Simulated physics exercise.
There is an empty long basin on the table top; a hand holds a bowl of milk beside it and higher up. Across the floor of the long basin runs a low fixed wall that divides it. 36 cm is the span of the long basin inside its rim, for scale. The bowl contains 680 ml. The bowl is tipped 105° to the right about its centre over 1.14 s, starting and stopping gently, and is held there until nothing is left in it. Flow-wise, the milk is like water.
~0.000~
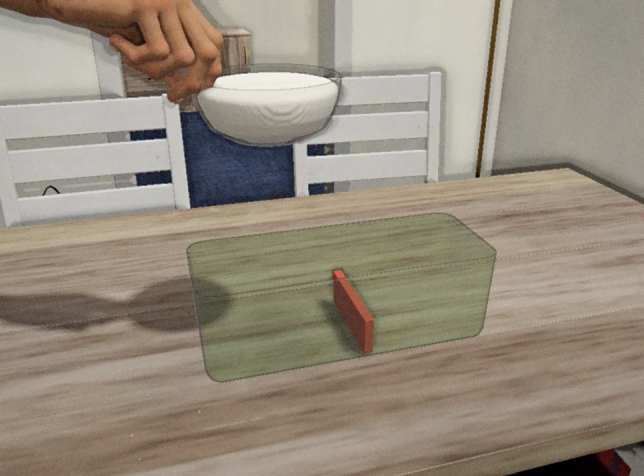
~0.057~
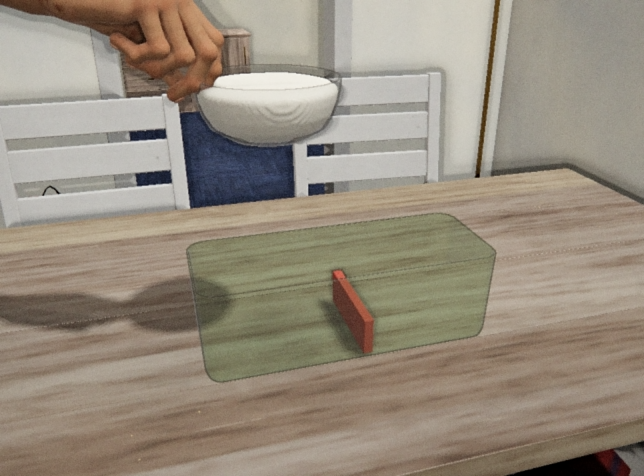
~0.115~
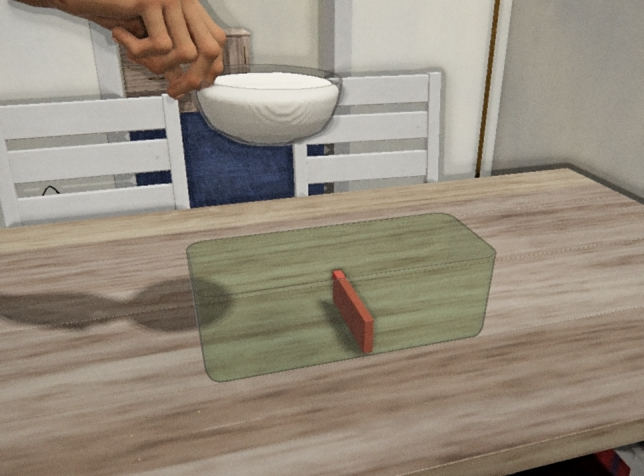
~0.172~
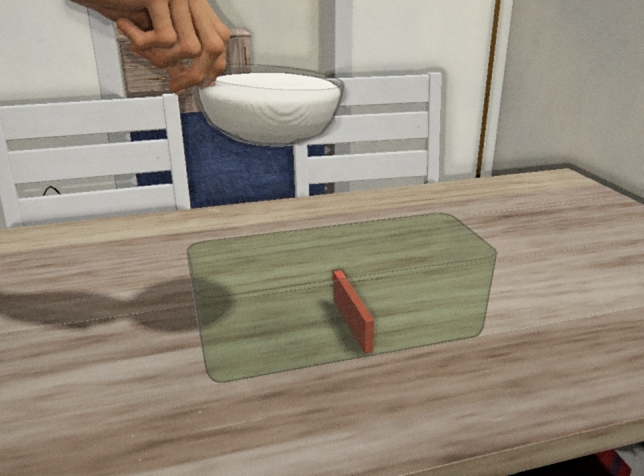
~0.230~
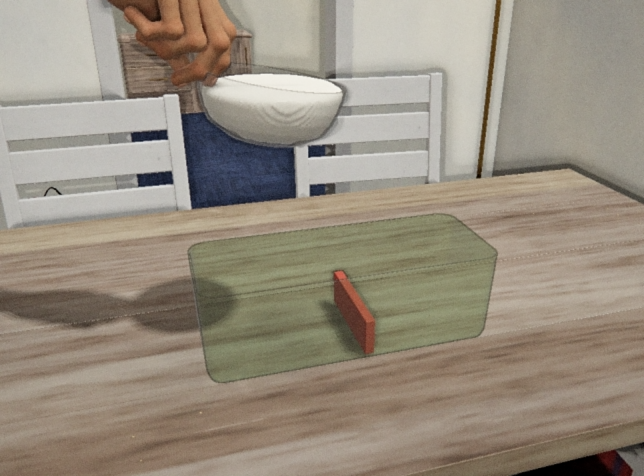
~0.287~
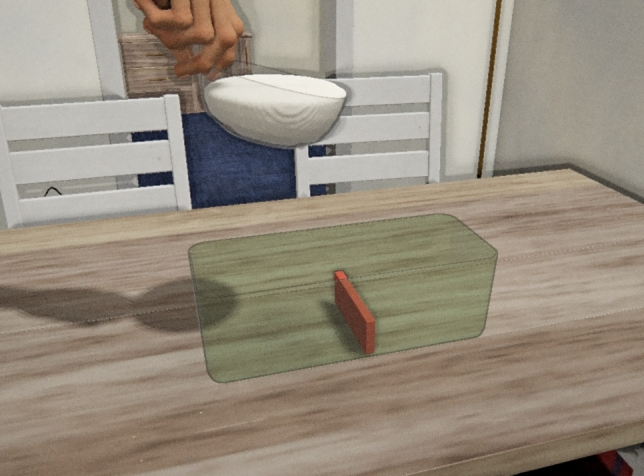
A hand held a white bowl of milk above a wooden table and slowly tilted it to the right, while a clear greenish basin with a small red wall inside stayed still below.
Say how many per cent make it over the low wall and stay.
About 82 per cent makes it over and stays.
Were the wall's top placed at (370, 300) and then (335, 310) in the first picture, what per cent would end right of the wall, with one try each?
The first gives near 70 per cent and the second near 85 per cent.
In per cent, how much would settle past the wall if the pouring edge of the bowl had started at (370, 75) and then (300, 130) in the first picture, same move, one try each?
The first try gives 95 percent and the second 50 percent.
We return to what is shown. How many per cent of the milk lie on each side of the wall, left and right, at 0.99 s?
I'd say some 10 in a hundred on the left and 82 on the right.
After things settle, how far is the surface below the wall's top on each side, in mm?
Close to 42 mm left and close to 18 mm right.
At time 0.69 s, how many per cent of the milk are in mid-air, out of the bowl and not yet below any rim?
Share: Roughly 44 per cent.
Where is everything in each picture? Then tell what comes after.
In the first frame, tilt 0°; pouring edge (337, 74); surface from (196, 88) to (333, 81); the long basin's rim runs from (191, 271) to (473, 233); the wall's top is at (352, 295).
In the second frame, tilt 1°; pouring edge (337, 75); surface from (196, 89) to (333, 81).
In the third frame, tilt 3°; pouring edge (338, 78); surface from (196, 88) to (333, 83).
In the fourth frame, tilt 6°; pouring edge (339, 82); surface from (199, 87) to (335, 83).
In the fifth frame, tilt 10°; pouring edge (341, 88); surface from (202, 88) to (338, 85).
In the sixth frame, tilt 16°; pouring edge (342, 95); surface from (204, 89) to (340, 90); 2 per cent is over the edge.
Then, 0.69 s in, the tilt is 70° and 29 per cent is still to pour, 1 is left of the wall and 25 right of it.
Then, 0.99 s in, the tilt is 101° and 1 per cent is still to pour, 9 is left of the wall and 82 right of it.
Then, 1.30 s in, the tilt is 105° and 0 per cent is still to pour, 16 is left of the wall and 83 right of it.
Then, 1.64 s in, the tilt is 105° and 0 per cent is still to pour, 16 is left of the wall and 82 right of it.
Finally, 16 per cent lies left of the wall, 82 right of it and 1 outside.
